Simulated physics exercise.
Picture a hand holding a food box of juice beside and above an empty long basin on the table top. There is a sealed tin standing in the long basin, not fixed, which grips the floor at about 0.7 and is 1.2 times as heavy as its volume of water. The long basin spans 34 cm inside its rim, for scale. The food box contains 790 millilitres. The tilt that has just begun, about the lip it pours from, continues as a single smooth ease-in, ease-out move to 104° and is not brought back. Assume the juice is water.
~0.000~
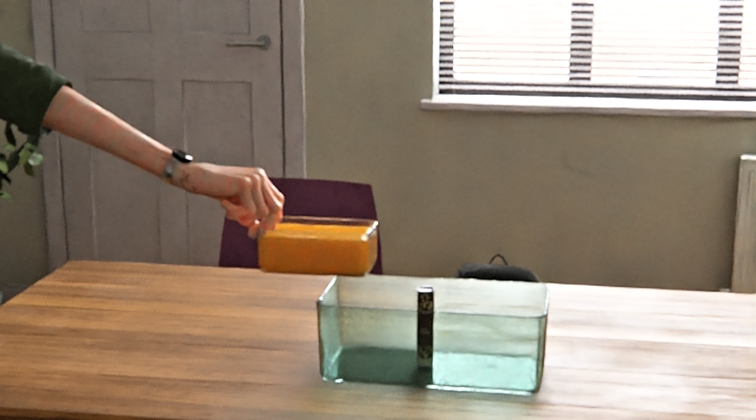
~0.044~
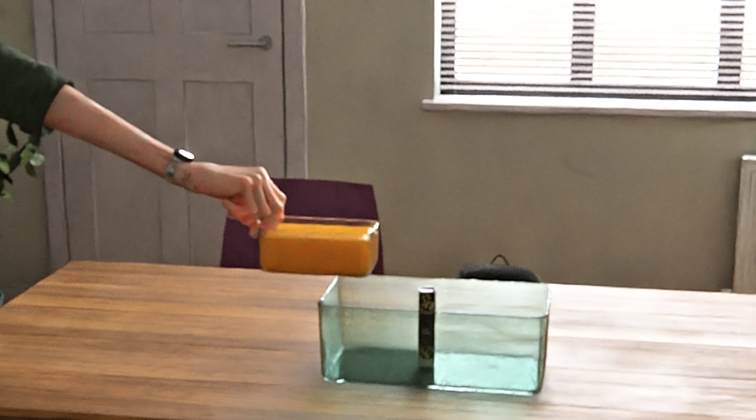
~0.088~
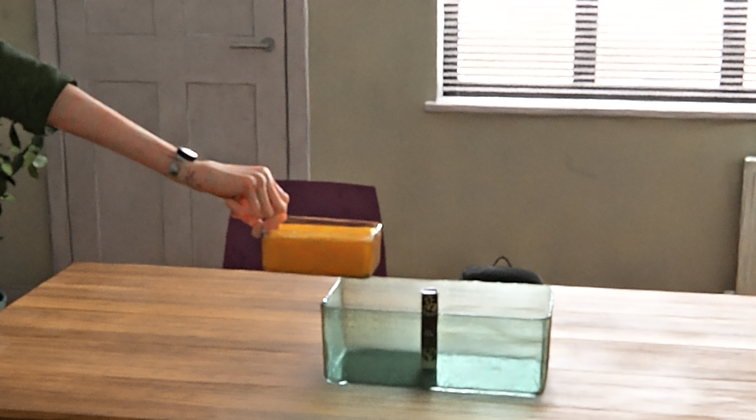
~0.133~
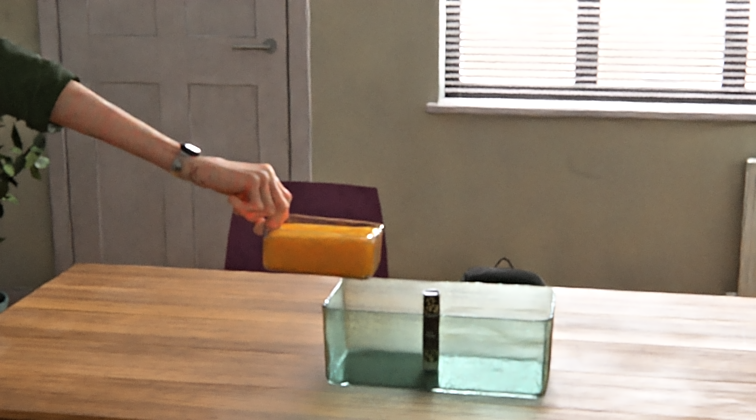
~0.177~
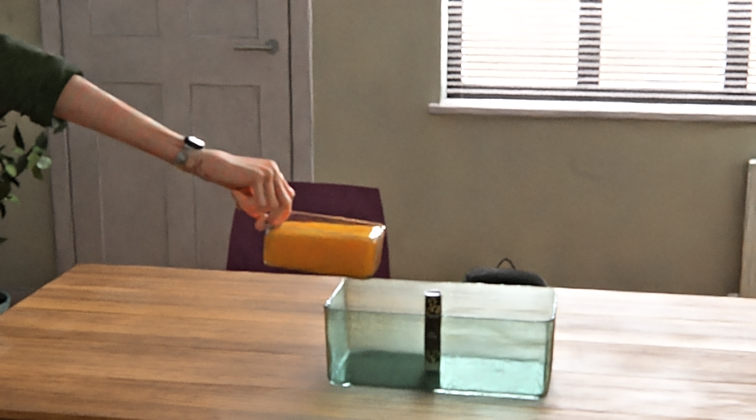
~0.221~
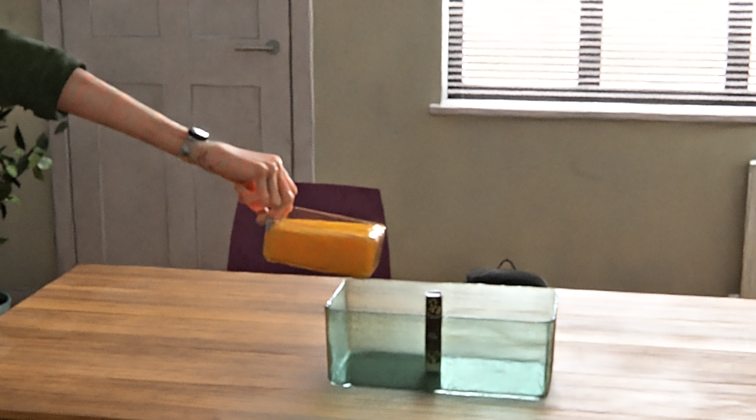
To begin with, a hand reaching in from the left holds a clear box of orange juice level, above and beside a long, greenish glass basin on a wooden table. Then the hand gradually tilts the box a little, its right end dipping lower than its left, while the basin stays on the table.
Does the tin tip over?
No, it stays on its base.
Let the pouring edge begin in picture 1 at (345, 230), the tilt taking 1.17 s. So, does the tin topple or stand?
Then it topples.
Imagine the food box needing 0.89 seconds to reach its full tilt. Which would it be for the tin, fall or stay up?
So the tin will hold steady.
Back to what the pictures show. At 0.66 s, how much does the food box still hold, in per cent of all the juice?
Still held: Roughly 46 % of the total.
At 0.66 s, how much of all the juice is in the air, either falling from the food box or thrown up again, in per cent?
38 per cent.
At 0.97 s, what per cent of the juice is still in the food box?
8 %.
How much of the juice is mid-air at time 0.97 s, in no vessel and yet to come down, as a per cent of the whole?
Around 6 per cent of the liquid is in flight.
By 0.66 s the tilt is 62° and 46 per cent is still to pour; the tin stands where it began.
By 0.97 s the tilt is 97° and 8 per cent is still to pour; the tin stands where it began.
By 1.31 s the tilt is 104° and 0 per cent is still to pour; the tin stands where it began.
By 1.67 s the tilt is 104° and 0 per cent is still to pour; the tin stands where it began.
At rest the tin stands where it began.
